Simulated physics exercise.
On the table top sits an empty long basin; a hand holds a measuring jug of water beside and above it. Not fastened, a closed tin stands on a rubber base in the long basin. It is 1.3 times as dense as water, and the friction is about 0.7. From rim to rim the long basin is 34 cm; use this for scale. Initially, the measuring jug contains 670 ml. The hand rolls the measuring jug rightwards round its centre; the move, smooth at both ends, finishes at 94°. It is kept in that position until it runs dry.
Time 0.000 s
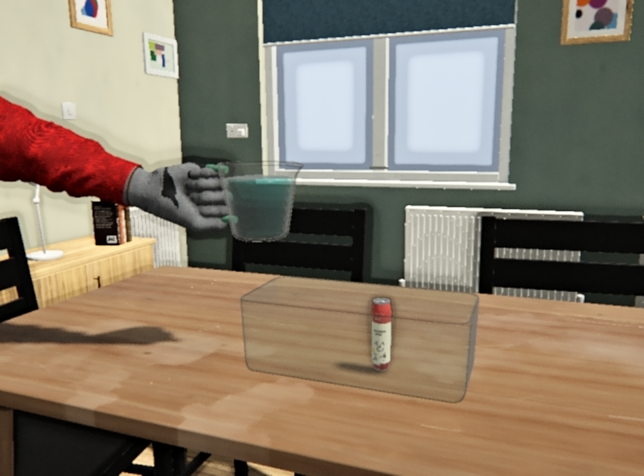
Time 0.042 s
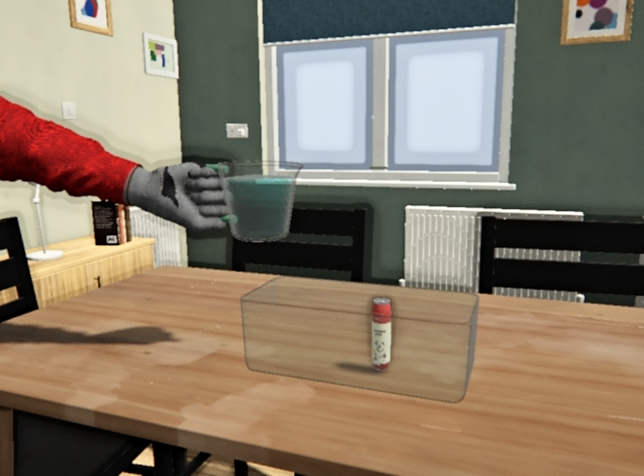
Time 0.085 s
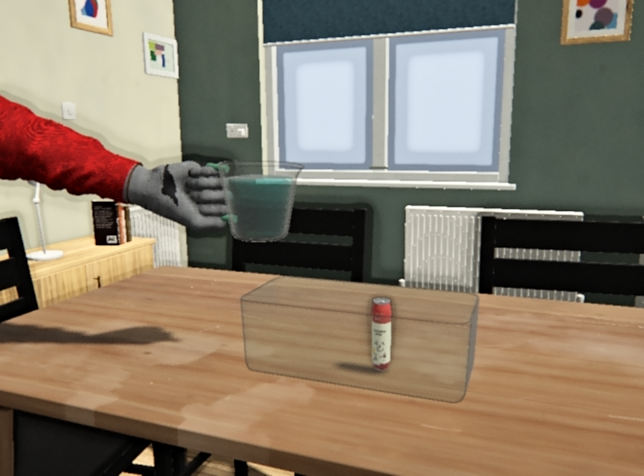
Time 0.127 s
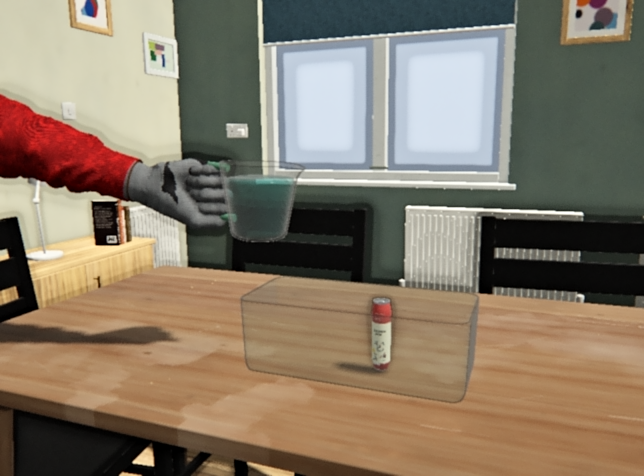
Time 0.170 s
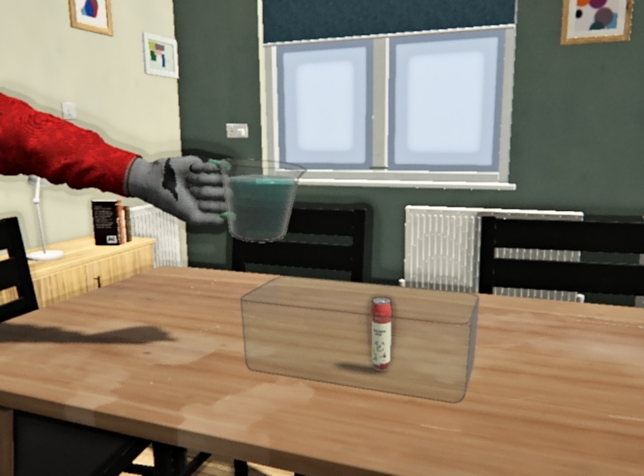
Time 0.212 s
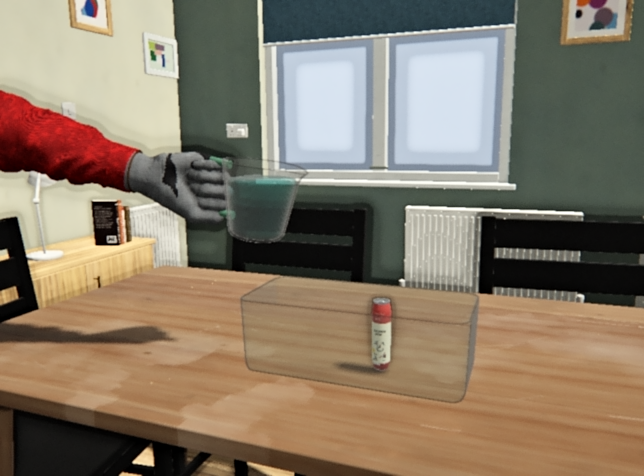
In a dining room with dark green walls, a wooden table is seen from slightly above its front edge, with black chairs, a white radiator and a window behind. A clear long basin holds an upright red-topped tin, while at left a grey-gloved hand in a red sleeve grips a clear jug of teal water above the table. The hand slowly tilts the jug slightly rightwards; all else stays still.
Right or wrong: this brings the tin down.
Wrong, the tin stays up.
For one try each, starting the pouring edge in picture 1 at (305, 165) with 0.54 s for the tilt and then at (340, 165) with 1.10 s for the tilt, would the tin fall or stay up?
Run one: It does not tip. Run two: It tumbles.
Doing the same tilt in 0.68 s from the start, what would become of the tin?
The tin would stay balanced.
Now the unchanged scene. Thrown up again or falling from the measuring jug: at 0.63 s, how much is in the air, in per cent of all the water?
Roughly 16 %.
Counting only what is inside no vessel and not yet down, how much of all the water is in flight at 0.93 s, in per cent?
I'd say some 20 per cent is in the air.
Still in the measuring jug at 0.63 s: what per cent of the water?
Remaining: Near 82 % of the total.
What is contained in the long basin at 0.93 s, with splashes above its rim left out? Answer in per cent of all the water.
I'd say roughly 50 in a hundred of it.
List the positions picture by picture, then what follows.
In the first frame, it leans 0°; its right rim is at (303, 165); the water meets the walls at (230, 178) and (293, 180); the long basin's rim runs from (260, 288) to (475, 310); the tin's top is at (382, 304).
In the second frame, it leans 0°; its right rim is at (303, 166); the water meets the walls at (230, 178) and (293, 179).
In the third frame, it leans 1°; its right rim is at (304, 166); the water meets the walls at (230, 178) and (293, 180).
In the fourth frame, it leans 3°; its right rim is at (305, 168); the water meets the walls at (231, 177) and (294, 180).
In the fifth frame, it leans 5°; its right rim is at (306, 170); the water meets the walls at (232, 177) and (295, 180).
In the sixth frame, it leans 8°; its right rim is at (307, 173); the water meets the walls at (233, 178) and (297, 181).
By 0.63 s the tilt is 57° and 83 per cent is still to pour; the tin stands where it began.
By 0.93 s the tilt is 89° and 30 per cent is still to pour; the tin stands where it began.
By 1.25 s the tilt is 94° and 3 per cent is still to pour; the tin stands where it began.
By 1.60 s the tilt is 94° and 0 per cent is still to pour; the tin stands where it began.
At rest the tin stands where it began.
